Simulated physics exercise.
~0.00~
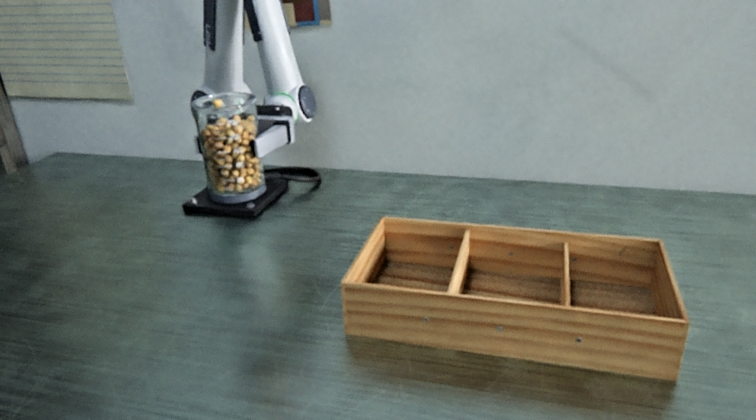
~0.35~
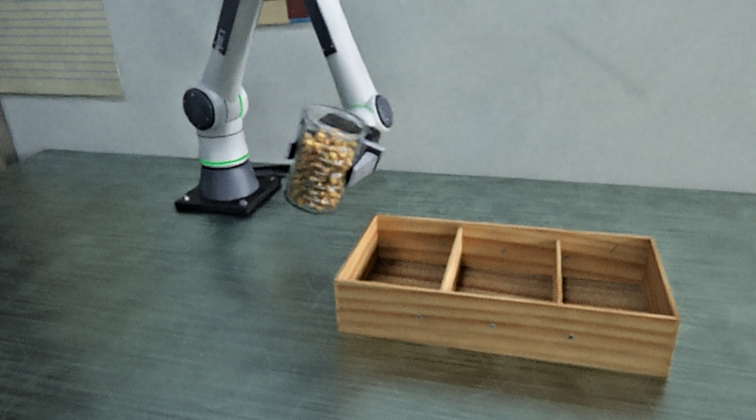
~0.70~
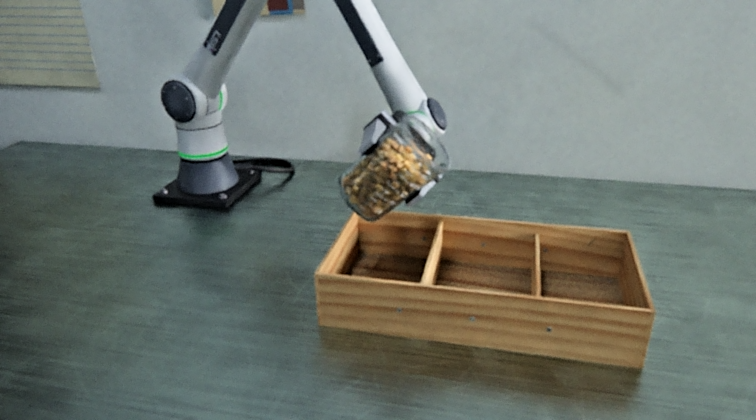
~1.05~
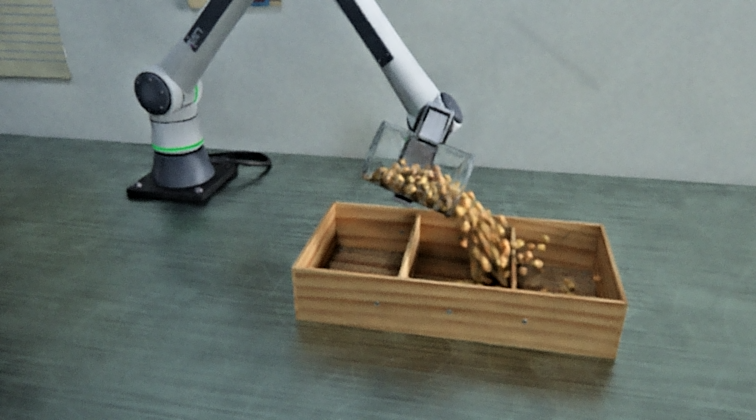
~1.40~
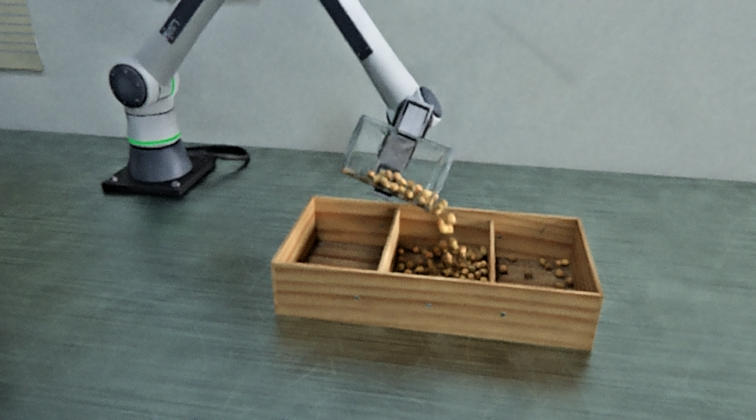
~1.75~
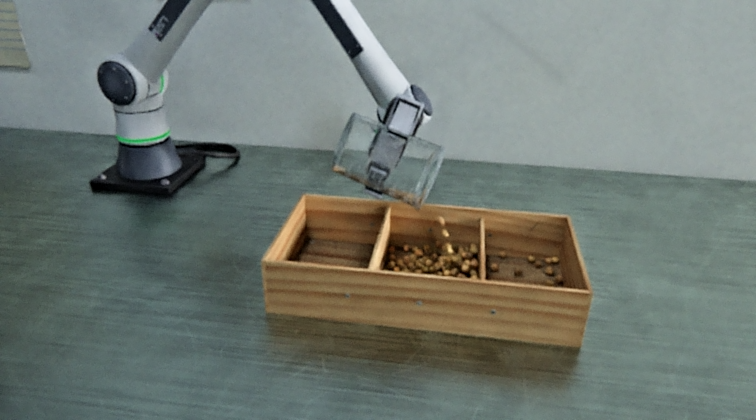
A robot arm carries a clear tumbler right and pours chickpeas mostly into a wooden box's middle section.
